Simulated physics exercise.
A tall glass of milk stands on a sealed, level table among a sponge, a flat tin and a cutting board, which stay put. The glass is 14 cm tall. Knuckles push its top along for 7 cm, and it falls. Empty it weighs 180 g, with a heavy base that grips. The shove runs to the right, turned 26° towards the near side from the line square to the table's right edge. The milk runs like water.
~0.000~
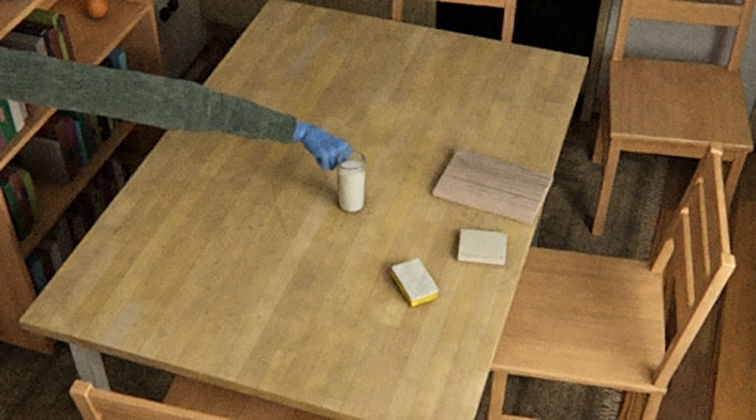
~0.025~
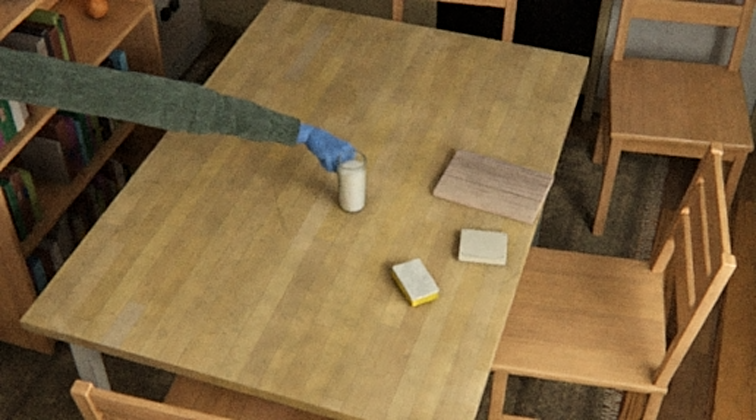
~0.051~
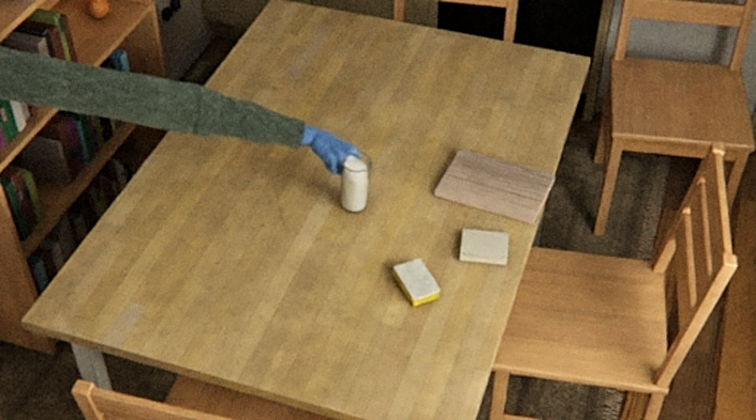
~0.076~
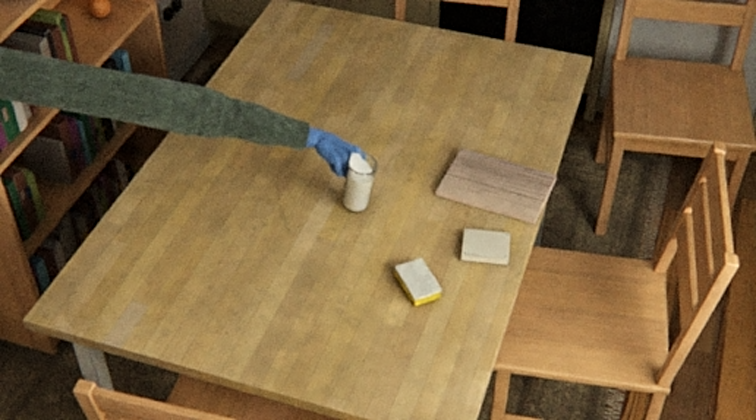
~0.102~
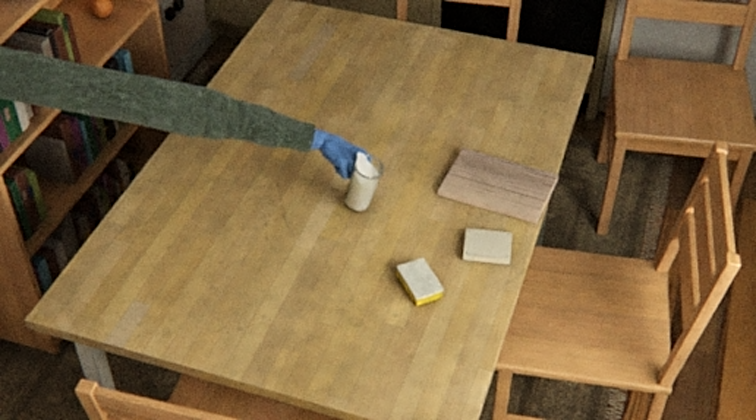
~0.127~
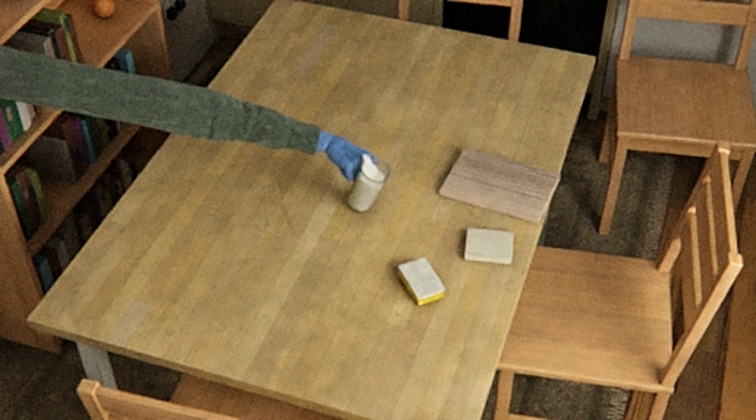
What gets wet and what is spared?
Sponge: Gets wet; flat tin: Gets wet; cutting board: Ends up wet.
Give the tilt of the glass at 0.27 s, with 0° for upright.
It is at some 60°.
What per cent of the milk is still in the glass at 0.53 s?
Some 40 per cent.
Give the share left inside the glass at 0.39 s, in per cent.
Near 70 in a hundred.
After 0.27 s the tilt is 60° and 99 per cent is in the glass, 0 has run off the table; wet so far, nothing.
After 0.39 s the tilt is 88° and 69 per cent is in the glass, 0 has run off the table; wet so far, sponge, flat tin.
After 0.53 s the tilt is 88° and 39 per cent is in the glass, 1 has run off the table; wet so far, sponge, flat tin.
After 0.77 s the tilt is 88° and 22 per cent is in the glass, 10 has run off the table; wet so far, sponge, flat tin, cutting board.
In the end 7 per cent is in the glass, 29 has run off the table; wet so far, sponge, flat tin, cutting board.
